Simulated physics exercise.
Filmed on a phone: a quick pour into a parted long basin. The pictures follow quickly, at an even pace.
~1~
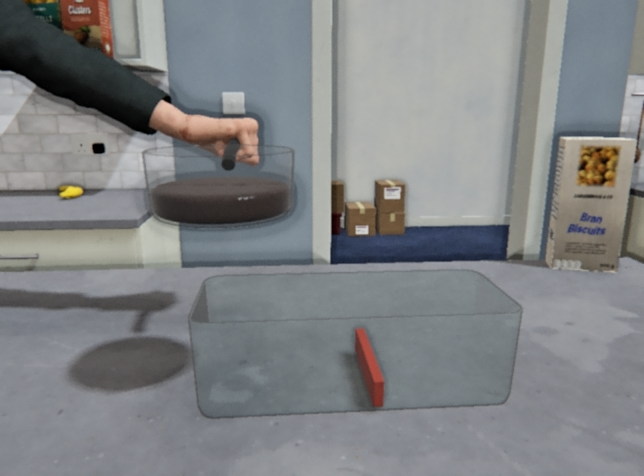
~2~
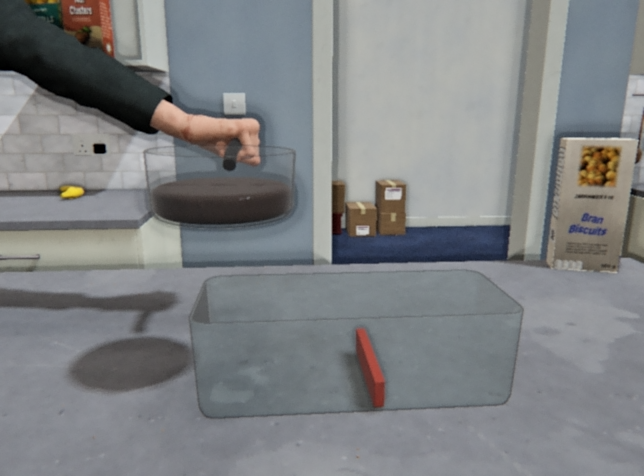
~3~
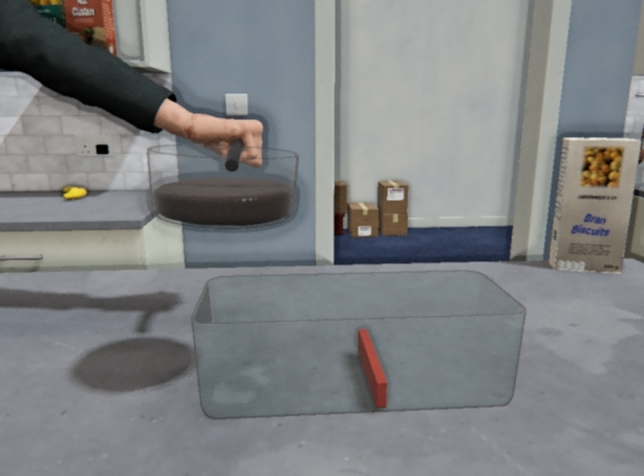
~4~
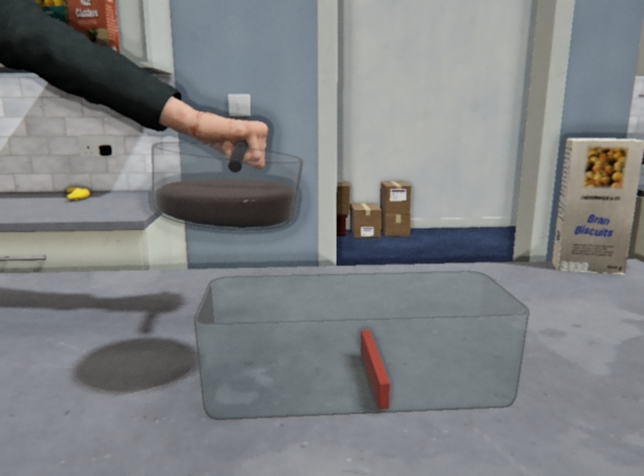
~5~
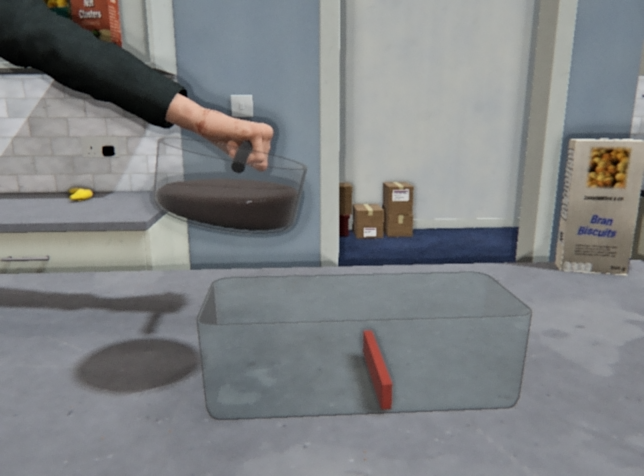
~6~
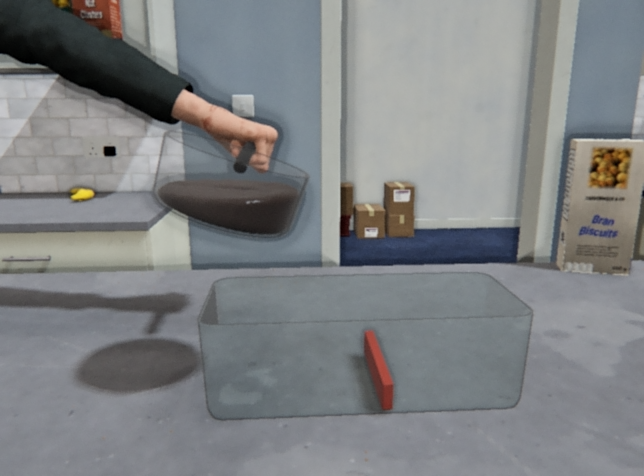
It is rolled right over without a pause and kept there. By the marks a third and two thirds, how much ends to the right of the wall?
In the end less than a third is right of the wall.
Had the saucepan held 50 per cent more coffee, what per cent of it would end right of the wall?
It comes to 15 per cent or so.
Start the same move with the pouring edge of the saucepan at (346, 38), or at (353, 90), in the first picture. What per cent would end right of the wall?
First some 65, then 70 per cent.
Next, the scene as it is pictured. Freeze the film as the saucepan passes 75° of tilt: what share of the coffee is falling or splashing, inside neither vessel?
Near 25 %.
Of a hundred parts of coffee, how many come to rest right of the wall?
Roughly 10 in a hundred.
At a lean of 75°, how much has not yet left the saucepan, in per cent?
Close to 50 per cent.
A moment on, the saucepan is tipped on its side and 51 per cent is still to pour, 23 is left of the wall and 0 right of it.
Next, the saucepan is tipped right over and 4 per cent is still to pour, 84 is left of the wall and 5 right of it.
Then the saucepan is tipped right over and 0 per cent is still to pour, 92 is left of the wall and 8 right of it.
Later the saucepan is tipped right over and 0 per cent is still to pour, 92 is left of the wall and 8 right of it.
Finally, 92 per cent lies left of the wall, 8 right of it and 0 outside.
